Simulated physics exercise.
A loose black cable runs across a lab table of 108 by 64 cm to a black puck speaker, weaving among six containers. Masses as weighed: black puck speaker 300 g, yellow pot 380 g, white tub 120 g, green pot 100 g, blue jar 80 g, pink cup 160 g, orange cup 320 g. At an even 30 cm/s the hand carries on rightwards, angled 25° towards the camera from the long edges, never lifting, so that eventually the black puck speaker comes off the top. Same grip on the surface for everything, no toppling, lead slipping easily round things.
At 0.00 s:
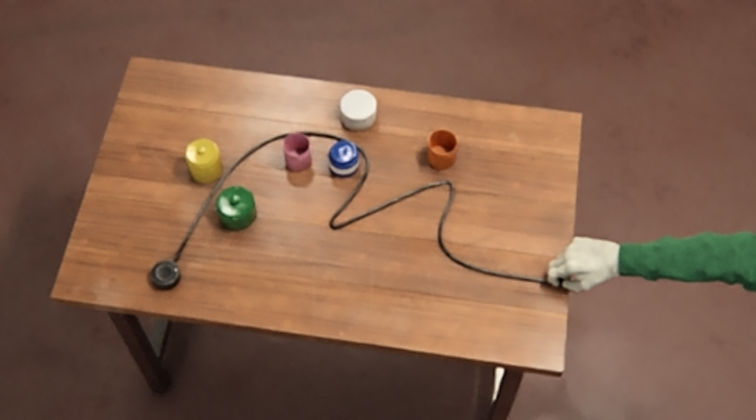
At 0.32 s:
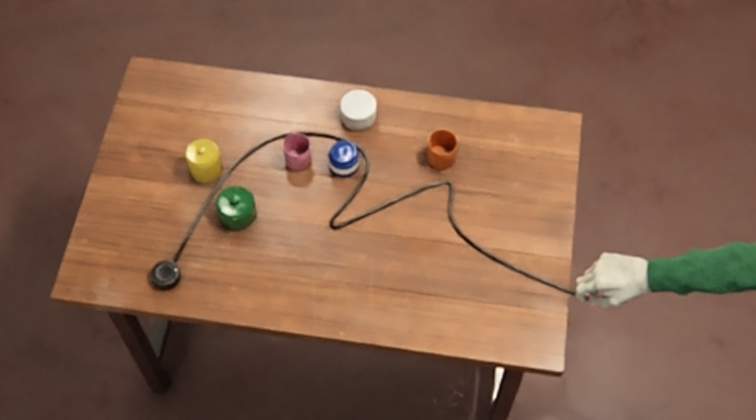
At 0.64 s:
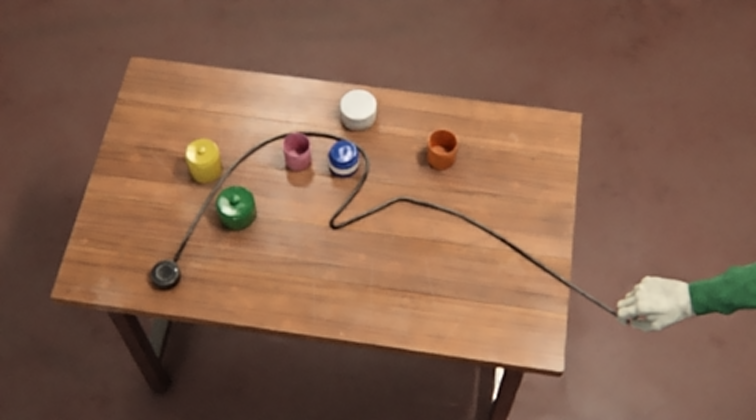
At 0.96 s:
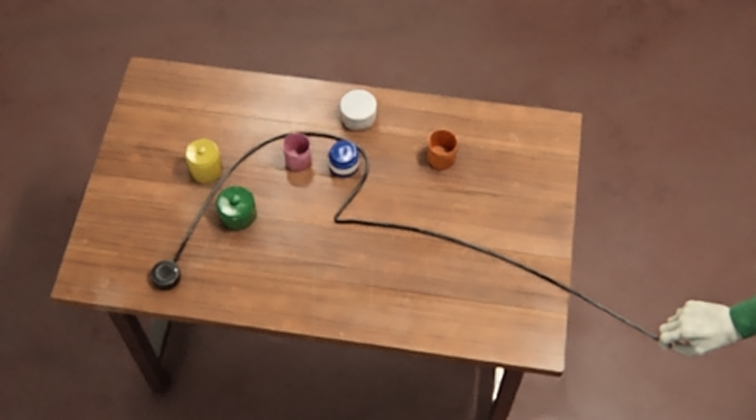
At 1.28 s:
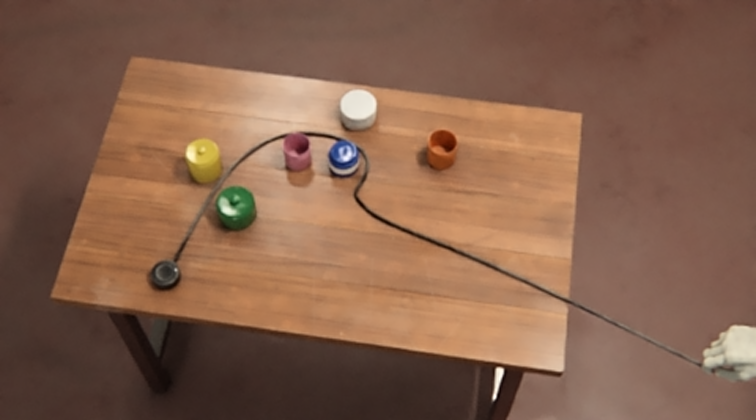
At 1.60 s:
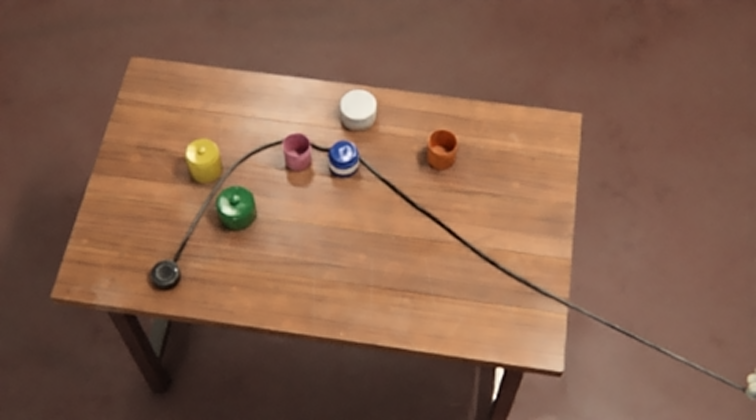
We see a gloved hand in a green sleeve pull a black cable off the right side of a wooden table, drawing out its bends among six containers, while the round black device at the left stays still.
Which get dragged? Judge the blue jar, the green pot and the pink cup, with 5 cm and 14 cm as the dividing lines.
The blue jar ends far away, the green pot travels a long way, the pink cup ends far away.
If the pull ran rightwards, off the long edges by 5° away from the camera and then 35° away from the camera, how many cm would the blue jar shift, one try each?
About 20 cm, then about 10 cm.
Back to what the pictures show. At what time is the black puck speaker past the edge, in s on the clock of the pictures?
Somewhere near 5.8 seconds.
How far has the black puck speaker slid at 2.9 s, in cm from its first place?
Call it close to 6 cm.
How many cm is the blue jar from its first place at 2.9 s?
About 28 cm.
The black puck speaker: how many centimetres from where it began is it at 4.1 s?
Shift at that time: About 40 cm.
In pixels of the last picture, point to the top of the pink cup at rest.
It comes to rest with its top near pixel (317, 266).
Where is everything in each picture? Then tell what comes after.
In the first frame, puck speaker (165, 272); blue jar (343, 151); green pot (234, 199); pink cup (296, 144); lead through (441, 226) (352, 221) (334, 137) (216, 188); 0 cm pulled.
In the second frame, lead through (433, 185) (334, 136); 7 cm pulled.
In the third frame, lead through (436, 206) (334, 136); 16 cm pulled.
In the fourth frame, lead through (463, 242) (334, 136); 26 cm pulled.
In the fifth frame, lead through (498, 268) (334, 136); 35 cm pulled.
In the sixth frame, puck speaker (165, 272); blue jar (343, 151); green pot (234, 199); pink cup (296, 144); lead through (609, 324) (460, 238) (335, 150) (216, 188); 45 cm pulled.
After 2.9 s the black puck speaker has slid 6 cm; shifted so far, blue jar 27 cm, pink cup 27 cm, green pot 17 cm.
After 4.1 s the black puck speaker has slid 39 cm; shifted so far, blue jar 31 cm, pink cup 30 cm, green pot 19 cm.
After 5.2 s the black puck speaker has slid 69 cm; shifted so far, blue jar 31 cm, pink cup 30 cm, green pot 19 cm.
After 6.1 s the black puck speaker is off the top; shifted so far, blue jar 31 cm at (348, 278), pink cup 30 cm at (317, 266), green pot 19 cm at (278, 268).
